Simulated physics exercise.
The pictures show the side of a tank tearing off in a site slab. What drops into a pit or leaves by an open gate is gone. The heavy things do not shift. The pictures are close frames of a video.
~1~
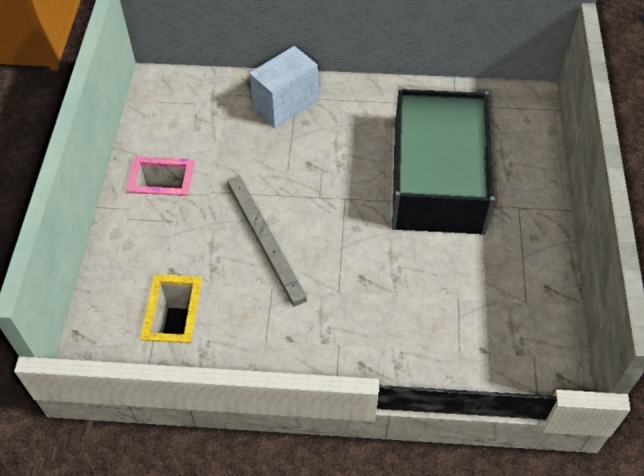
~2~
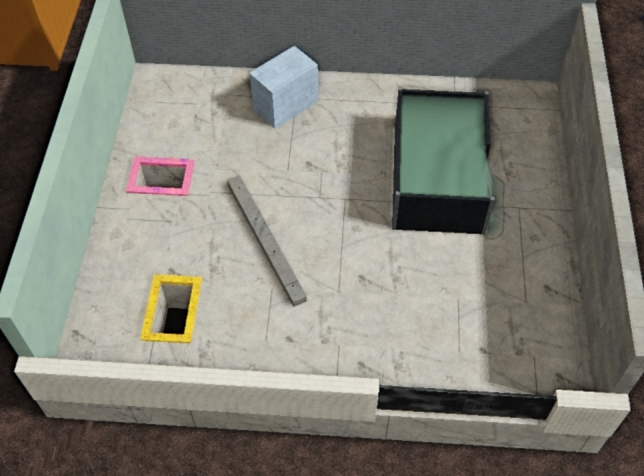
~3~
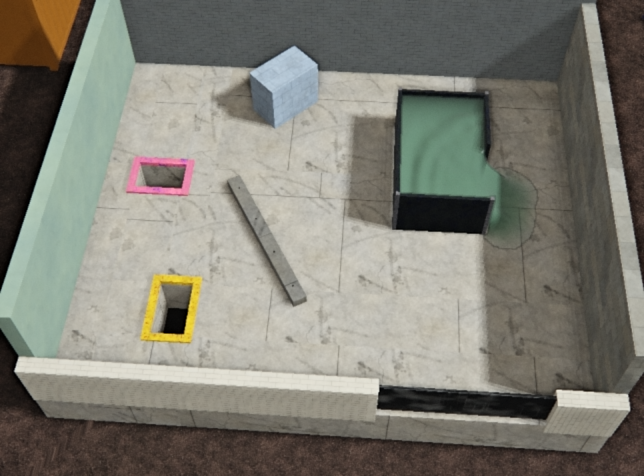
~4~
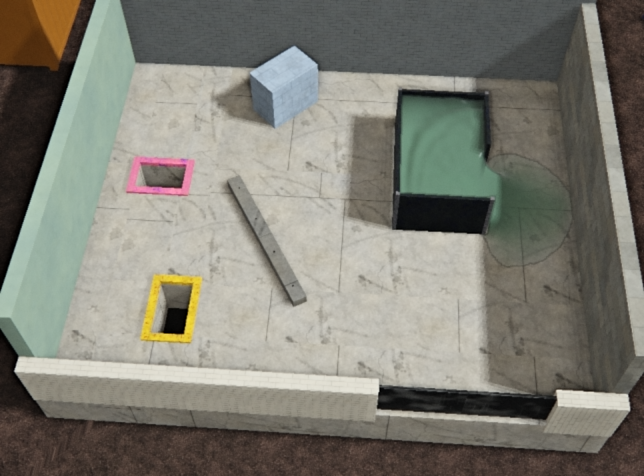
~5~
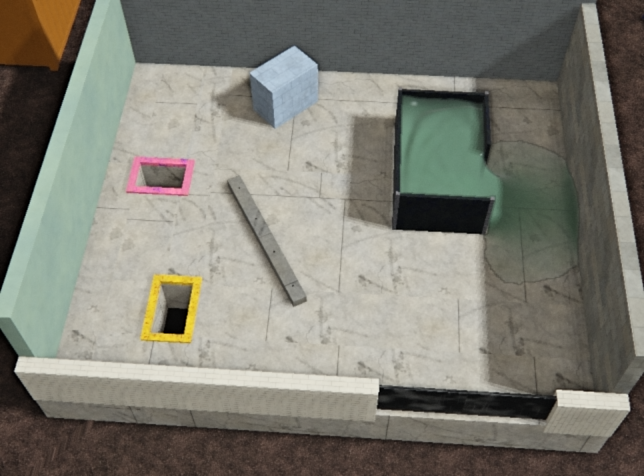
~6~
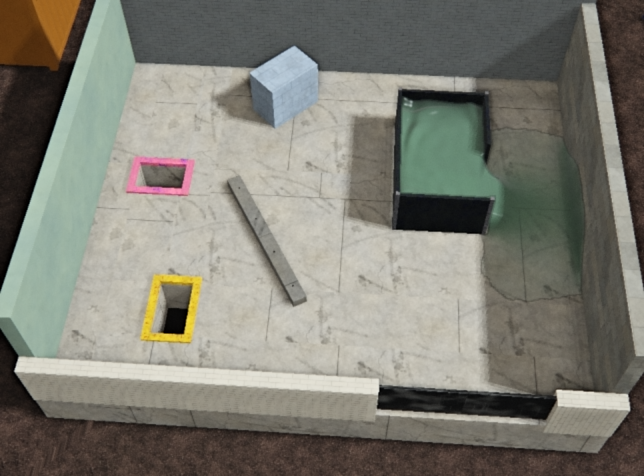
Green water in an open black tank, right of centre, begins pouring through a gap in its right side, spreading thinly over the pale slab towards the right wall as the level inside drops. The walled site is seen from above by a still camera. A pale blue block stands at the back, with a grey bar mid-floor and pink-rimmed and yellow-rimmed pits at left.
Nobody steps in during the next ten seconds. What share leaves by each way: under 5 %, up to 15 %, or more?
One by one: The gate takes less than 5 %; the pink pit takes less than 5 %; the yellow pit takes from 5 to 15 %.
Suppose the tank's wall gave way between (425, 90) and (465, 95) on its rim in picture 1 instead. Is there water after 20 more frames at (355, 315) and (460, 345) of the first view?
One after the other: No water, clear.
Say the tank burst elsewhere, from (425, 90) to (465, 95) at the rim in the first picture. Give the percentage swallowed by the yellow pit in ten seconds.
Parts in a hundred: Yellow 0.
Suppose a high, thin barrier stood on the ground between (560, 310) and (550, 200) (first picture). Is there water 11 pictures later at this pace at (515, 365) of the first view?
There: Wet.
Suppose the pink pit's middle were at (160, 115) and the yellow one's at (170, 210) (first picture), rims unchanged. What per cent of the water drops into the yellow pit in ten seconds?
Parts in a hundred: Yellow 0.
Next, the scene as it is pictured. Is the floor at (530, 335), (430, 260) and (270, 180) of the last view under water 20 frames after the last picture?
As listed: Under water, clear, clear.
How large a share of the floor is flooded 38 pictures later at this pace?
Some 75 per cent.
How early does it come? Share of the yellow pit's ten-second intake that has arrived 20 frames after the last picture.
Some 0 per cent.
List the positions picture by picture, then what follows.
Still water in the open tank at (444, 145), in the first picture.
Water pours out at (483, 193) and has run to (488, 237), in the second picture.
Water pours out at (483, 195) and has run to (527, 183), in the third picture.
The front is at (570, 201), out from the gap at (483, 196), in the fourth picture.
The front is at (577, 259), out from the gap at (483, 196), in the fifth picture.
The front is at (581, 290), out from the gap at (483, 196), in the sixth picture.
A moment on, water covers 15 % of the floor; the gate 0 %, the pink pit 0 %, the yellow pit 0 %.
Next, water covers 20 % of the floor; the gate 0 %, the pink pit 0 %, the yellow pit 0 %.
Then, water covers 40 % of the floor; the gate 0 %, the pink pit 0 %, the yellow pit 0 %.
Later, water covers 75 % of the floor; the gate 0 %, the pink pit 0 %, the yellow pit 4 %.
In the end, water covers 95 % of the floor; the gate 0 %, the pink pit 2 %, the yellow pit 7 %.
